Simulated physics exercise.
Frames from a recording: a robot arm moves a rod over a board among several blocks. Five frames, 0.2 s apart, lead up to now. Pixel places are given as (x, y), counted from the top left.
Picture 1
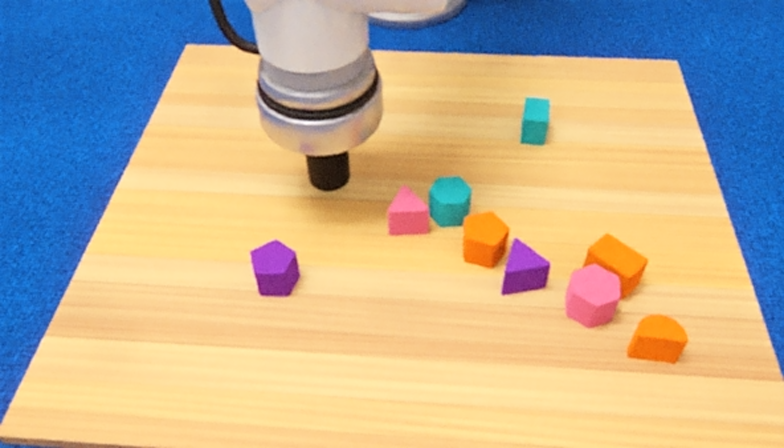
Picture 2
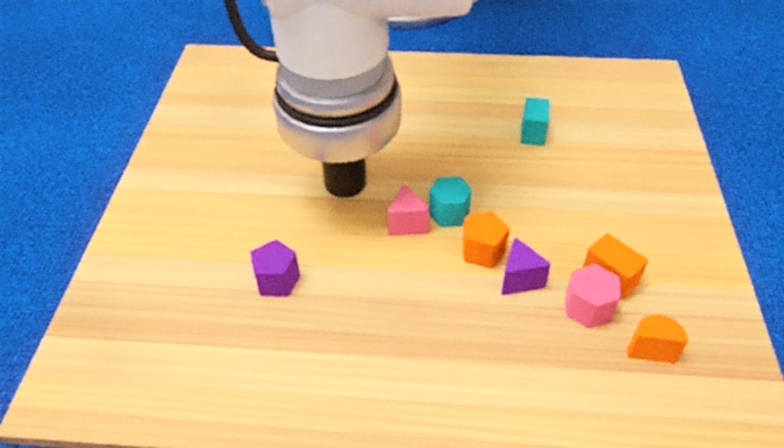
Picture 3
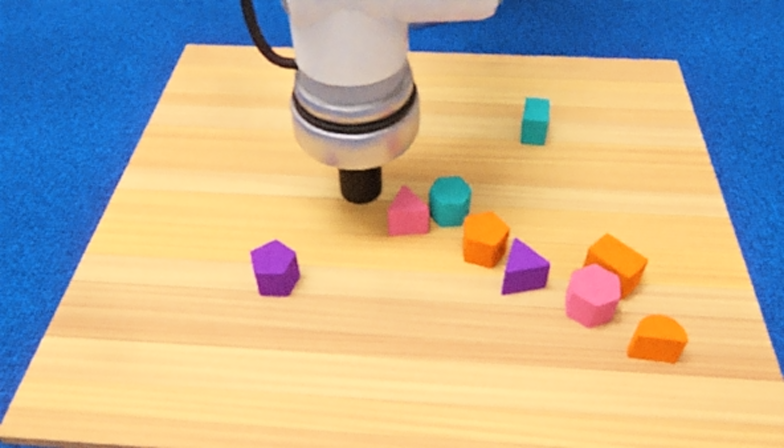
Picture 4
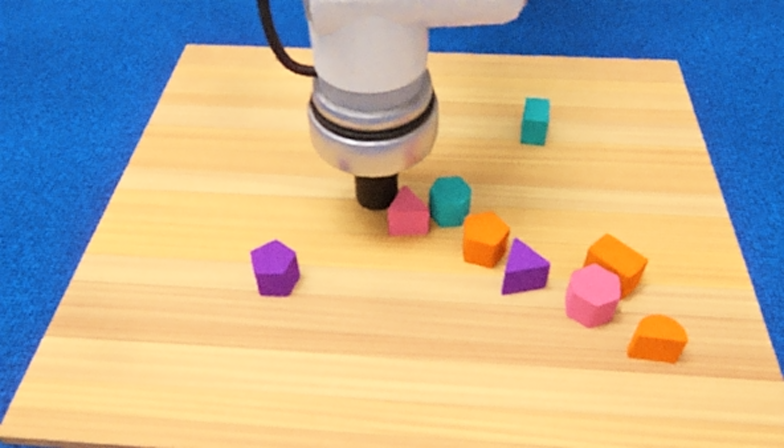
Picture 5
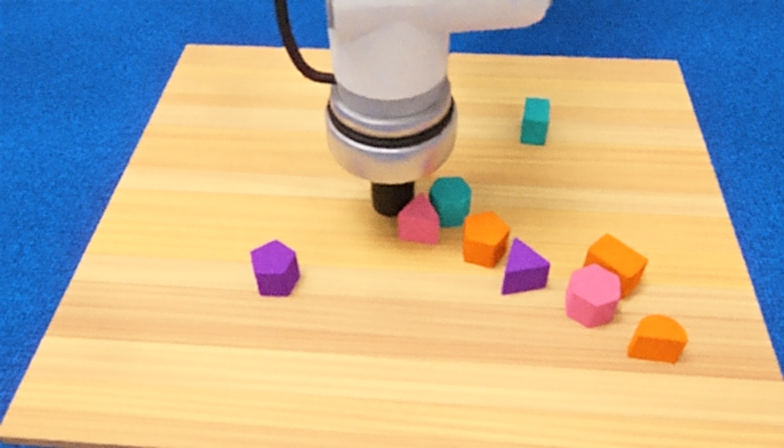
At first, a robot arm holds a dark rod above a wooden board, to the left of a pink triangular block within a group of colourful blocks. The arm moves steadily right and slightly toward the viewer, then nudges the pink block a little to the right while the others stay put.
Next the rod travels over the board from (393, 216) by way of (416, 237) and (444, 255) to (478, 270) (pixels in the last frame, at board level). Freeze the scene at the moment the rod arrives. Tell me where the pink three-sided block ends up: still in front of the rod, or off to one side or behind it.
When the path ends, it will sit ahead of the rod.
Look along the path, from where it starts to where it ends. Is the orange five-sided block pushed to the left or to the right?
The shift goes left.
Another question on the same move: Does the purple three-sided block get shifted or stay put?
The purple three-sided block will not stay where it is.
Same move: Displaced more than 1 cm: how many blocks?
My guess is at least three.
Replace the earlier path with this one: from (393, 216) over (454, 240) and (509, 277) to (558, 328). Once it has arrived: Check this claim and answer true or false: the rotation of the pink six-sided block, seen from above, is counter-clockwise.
The claim holds.
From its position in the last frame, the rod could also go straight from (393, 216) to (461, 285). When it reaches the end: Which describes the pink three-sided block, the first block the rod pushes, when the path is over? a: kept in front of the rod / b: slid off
(a)
What follows on the original path. Halfway along, rod (431, 234); pink three-sided block (460, 243); orange five-sided block (489, 229), turned 15° anticlockwise.
At the end, rod (480, 256); pink three-sided block (510, 269); turquoise six-sided block not moved; orange five-sided block (522, 231), turned 75° anticlockwise; purple three-sided block (548, 264).
